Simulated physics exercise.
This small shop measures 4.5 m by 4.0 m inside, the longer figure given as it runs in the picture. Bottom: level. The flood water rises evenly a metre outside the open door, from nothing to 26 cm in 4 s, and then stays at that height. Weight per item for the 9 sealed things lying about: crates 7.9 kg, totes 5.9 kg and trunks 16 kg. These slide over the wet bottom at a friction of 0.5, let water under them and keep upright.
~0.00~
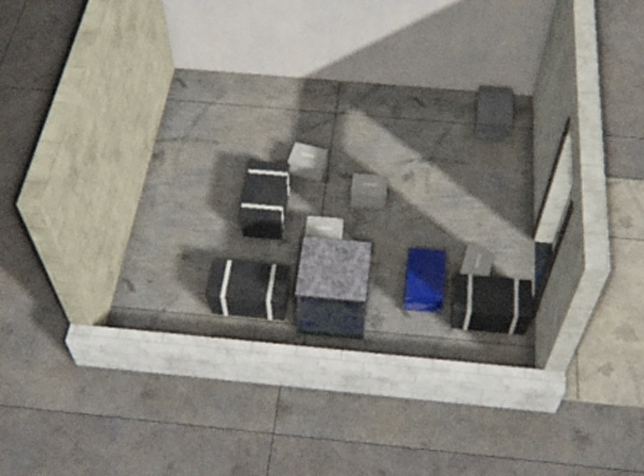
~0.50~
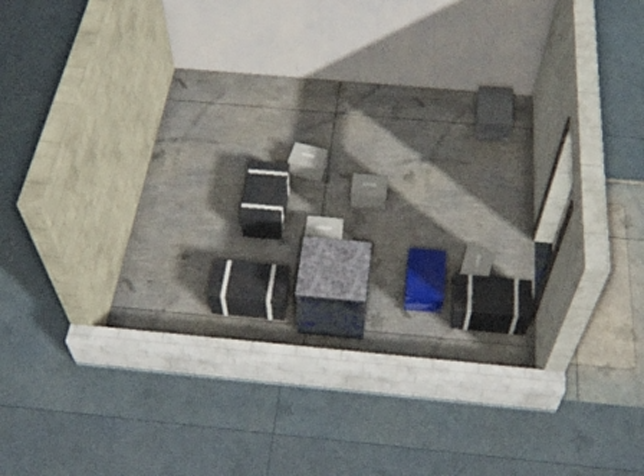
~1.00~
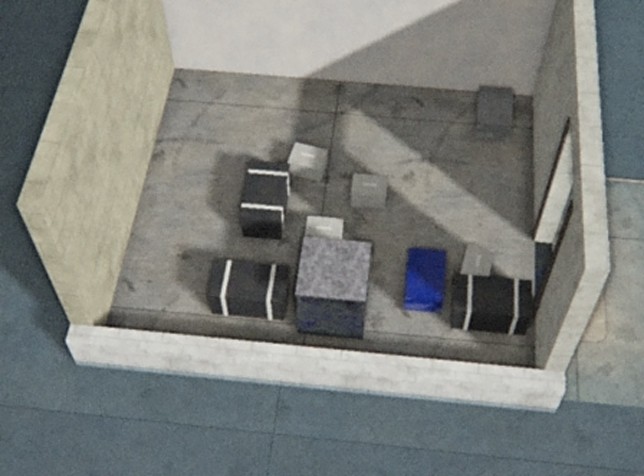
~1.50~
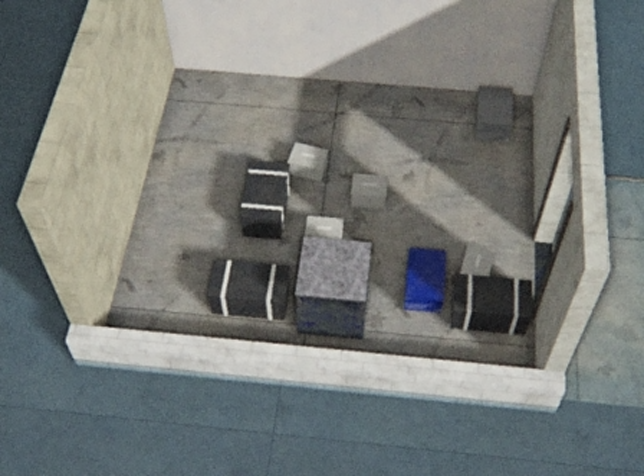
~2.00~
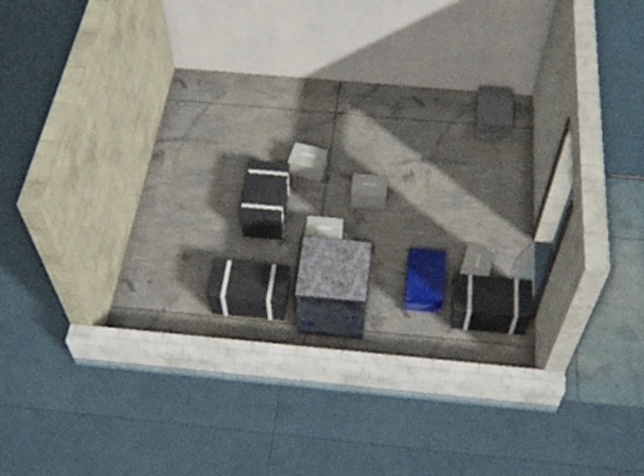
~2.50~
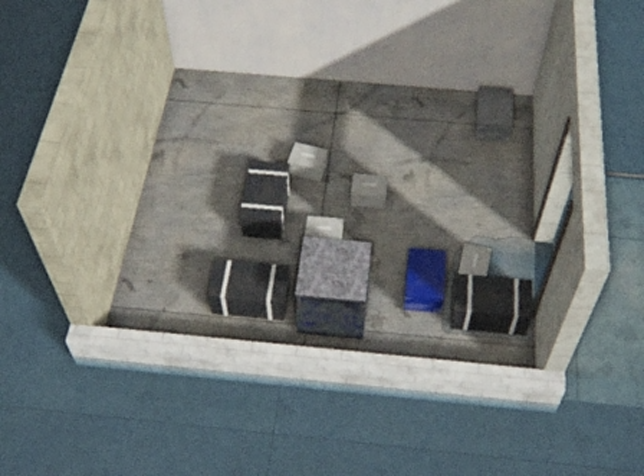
Water spreads over the ground outside the small room while the boxes inside stay still.
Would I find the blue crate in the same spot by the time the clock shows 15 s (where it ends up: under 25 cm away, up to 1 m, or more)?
The move is big.
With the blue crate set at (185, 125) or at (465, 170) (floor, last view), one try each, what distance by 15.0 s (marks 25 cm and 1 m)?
Going in order, it gets pushed a long way and then it gets pushed a long way.
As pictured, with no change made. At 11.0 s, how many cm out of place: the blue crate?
I'd put it at around 300 cm.
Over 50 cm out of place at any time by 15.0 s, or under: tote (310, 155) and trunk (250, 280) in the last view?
In that order: More, short of it.
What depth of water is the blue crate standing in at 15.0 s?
Roughly 17 cm.
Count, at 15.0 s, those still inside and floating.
The number is 9.
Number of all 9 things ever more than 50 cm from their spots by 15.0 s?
The total is 8.
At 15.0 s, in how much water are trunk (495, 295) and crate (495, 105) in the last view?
Some 10 cm at the first, some 12 cm at the second.
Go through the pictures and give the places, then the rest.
The first picture shows the blue crate at (426, 273) rests on the ground; water covers 0.0 m2; 0 of 9 have shifted.
The second picture shows the blue crate at (426, 273), on the bottom; water covers 0.0 m2; 0 of 9 have shifted.
The third picture shows the blue crate at (426, 273), on the bottom; 0.0 m2 under water; 0 of 9 have shifted.
The fourth picture shows the blue crate at (426, 273), on the bottom; water covers 0.0 m2; 0 of 9 have shifted.
The fifth picture shows the blue crate at (426, 273) rests on the ground; water covers 0.1 m2; 0 of 9 have shifted.
The sixth picture shows the blue crate at (426, 273) rests on the ground; 0.5 m2 under water; 0 of 9 have shifted.
After 3.5 s the blue crate is near (401, 275), 0.3 m from its start, aground; 0 afloat.
After 6.8 s the blue crate is near (389, 275), 0.4 m from its start, afloat; 5 afloat.
After 11.0 s the blue crate is near (215, 147), 2.9 m from its start, afloat; 8 afloat.
After 15.0 s the blue crate is near (232, 76), 3.5 m from its start, afloat; 9 afloat.
